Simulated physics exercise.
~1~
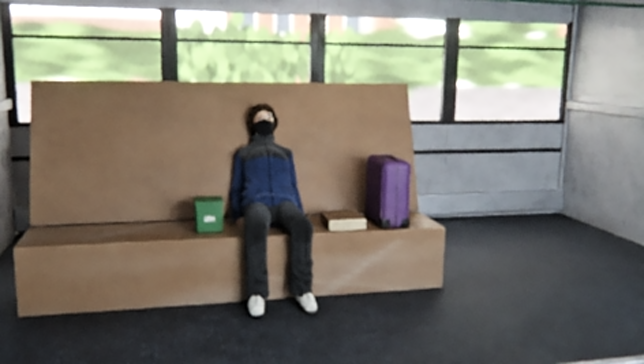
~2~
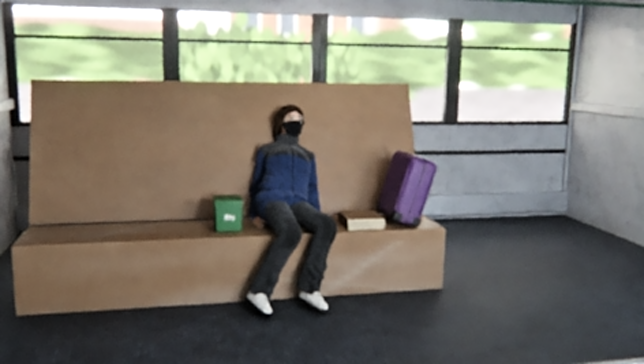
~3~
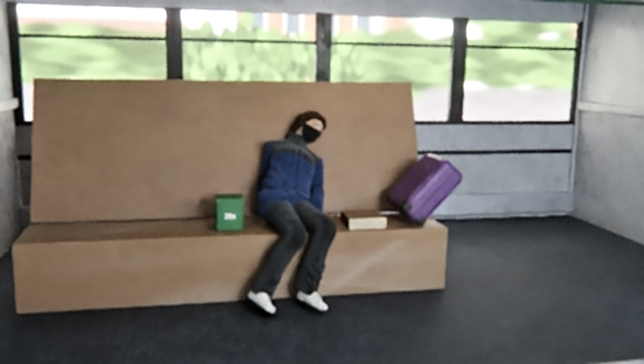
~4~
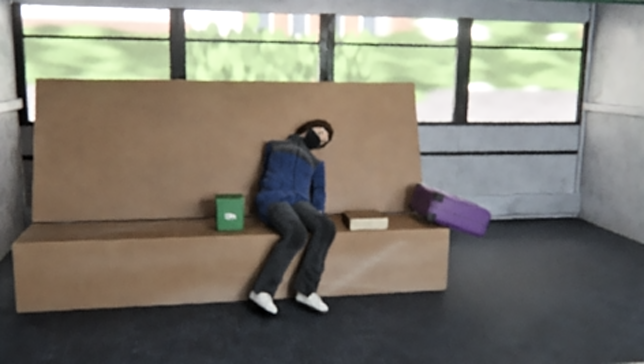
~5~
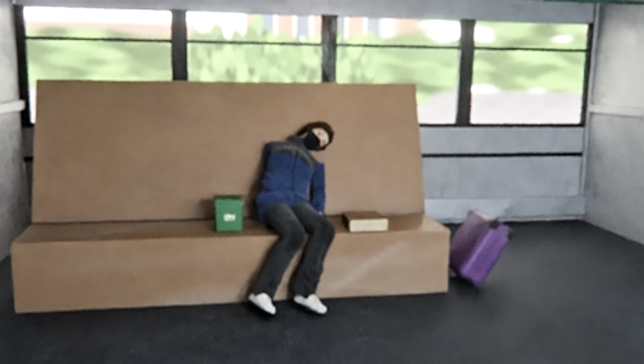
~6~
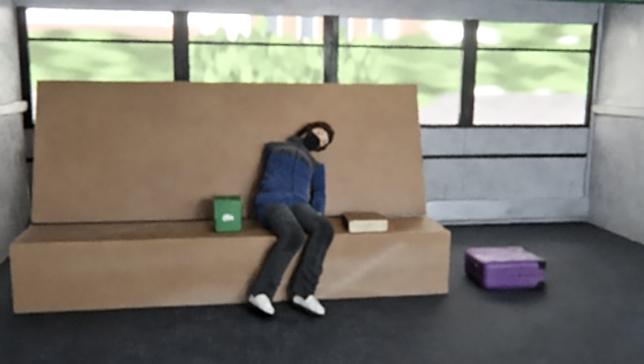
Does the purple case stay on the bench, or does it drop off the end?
The purple case drops off the right end of the bench and ends up lying on the floor.
In this clip, a limp, dozing person, a green tub and a flat brown item shift slightly right on a bench by train windows and stay on it, the sleeper slumping right, while a purple case tips over the right end, tumbles and ends lying on the floor.
